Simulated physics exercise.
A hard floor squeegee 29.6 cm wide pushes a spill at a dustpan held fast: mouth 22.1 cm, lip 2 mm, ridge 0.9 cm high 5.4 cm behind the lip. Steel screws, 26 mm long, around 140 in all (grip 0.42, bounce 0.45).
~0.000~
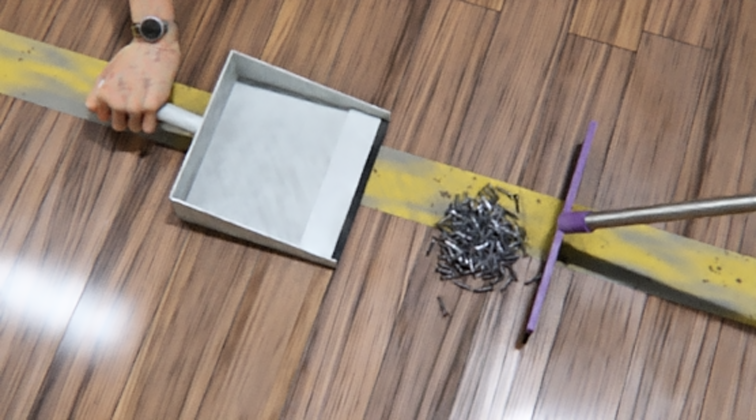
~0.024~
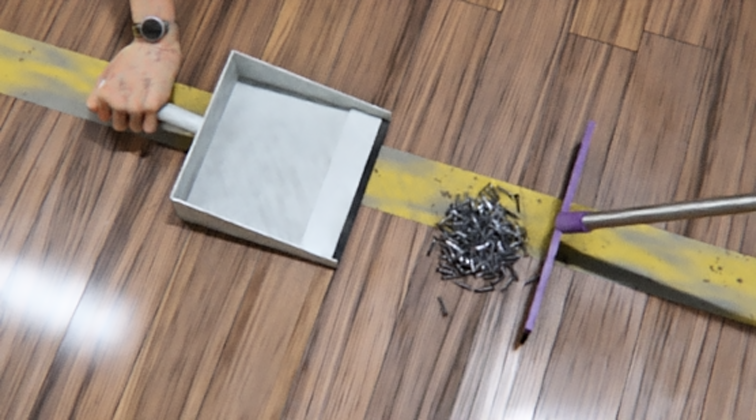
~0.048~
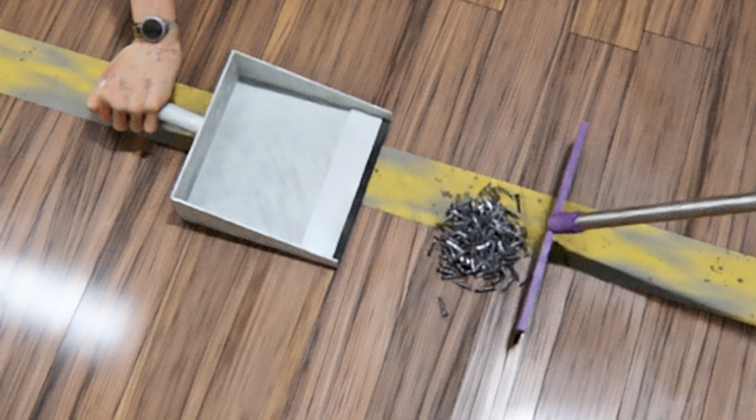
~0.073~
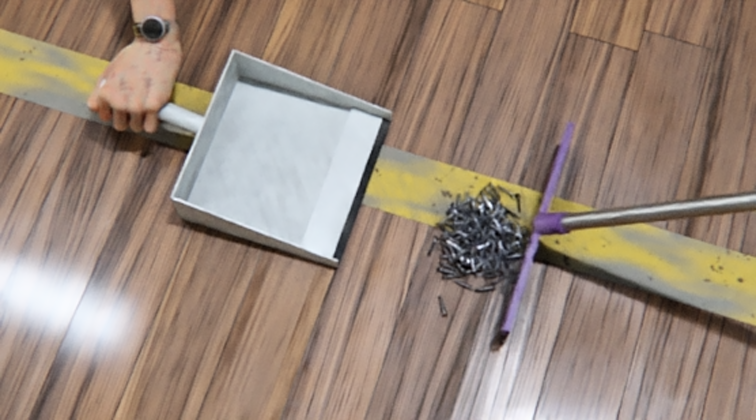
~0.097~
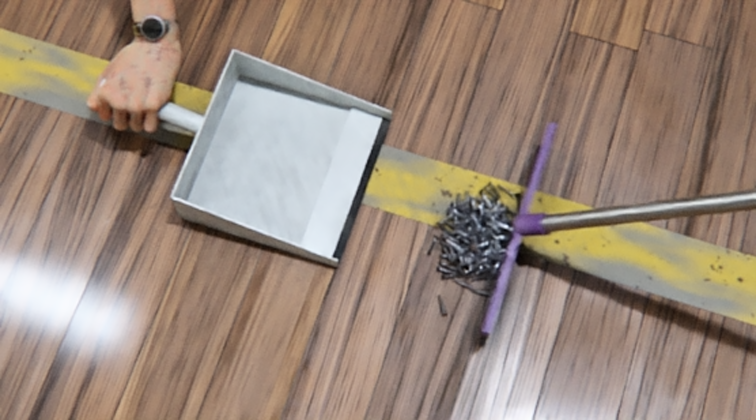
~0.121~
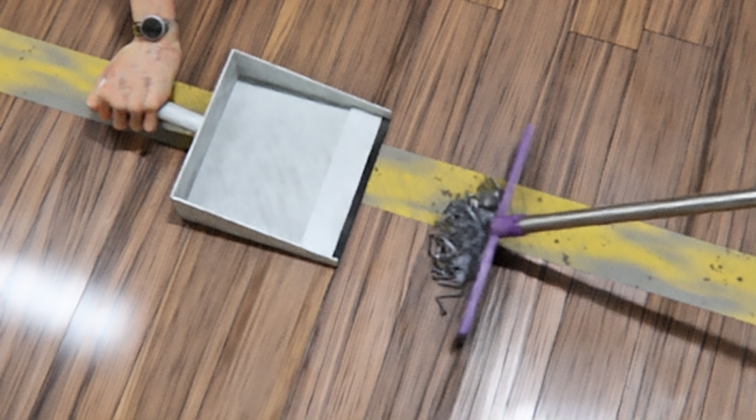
A purple squeegee slides left and bunches up dark metal screws beside a hand-held dustpan.
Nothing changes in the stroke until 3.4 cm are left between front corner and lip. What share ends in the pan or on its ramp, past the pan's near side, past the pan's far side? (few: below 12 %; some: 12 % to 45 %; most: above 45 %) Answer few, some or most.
In the pan or on its ramp: Most; past the pan's near side: Some; past the pan's far side: Few.
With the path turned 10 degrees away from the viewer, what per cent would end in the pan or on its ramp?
It would be near 60 per cent.
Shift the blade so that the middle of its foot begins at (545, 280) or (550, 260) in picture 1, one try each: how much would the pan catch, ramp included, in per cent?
Some 55 and 50 per cent.
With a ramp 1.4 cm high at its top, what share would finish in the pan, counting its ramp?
It would be near 55 per cent.
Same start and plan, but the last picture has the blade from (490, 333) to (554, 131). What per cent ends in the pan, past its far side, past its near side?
Pan 30, far 0, near 20.
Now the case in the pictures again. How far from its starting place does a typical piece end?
Roughly 22 cm.
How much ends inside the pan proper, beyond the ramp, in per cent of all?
About 30 per cent.
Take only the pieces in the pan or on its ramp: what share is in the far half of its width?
Roughly 20 per cent.
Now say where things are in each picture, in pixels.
Blade from (530, 329) to (592, 128), moved 0.0 cm, 0 of the pieces shifted so far; middle of the pieces at (482, 236); pan at (272, 164), in the first frame.
Blade from (528, 329) to (590, 128), moved 0.3 cm, 0 of the pieces shifted so far; middle of the pieces at (483, 236), in the second frame.
Blade from (520, 330) to (583, 128), moved 1.4 cm, 1 of the pieces shifted so far; middle of the pieces at (484, 235), in the third frame.
Blade from (506, 331) to (569, 129), moved 3.2 cm, 3 of the pieces shifted so far; middle of the pieces at (484, 235), in the fourth frame.
Blade from (486, 332) to (551, 130), moved 5.6 cm, 44 of the pieces shifted so far; middle of the pieces at (478, 241), in the fifth frame.
Blade from (463, 333) to (529, 131), moved 8.5 cm, 116 of the pieces shifted so far; middle of the pieces at (468, 240); pan at (273, 163). Its pace works out near 1.19 m/s, heading 23 degrees towards the viewer's side, in the sixth frame.
After 0.20 s, middle of the blade 9 cm from the lip; 0 % over the lip, far side 0 %, near side 5 %.
After 0.26 s, middle of the blade 5 cm from the lip; 10 % over the lip, far side 0 %, near side 20 %.
After 0.45 s, middle of the blade 4 cm from the lip; 60 % over the lip, far side 0 %, near side 20 %.
By 1.4 s all is still; pan 55 %, near side 20 %, far side 0 %, in front of the lip or behind the blade 25 %.
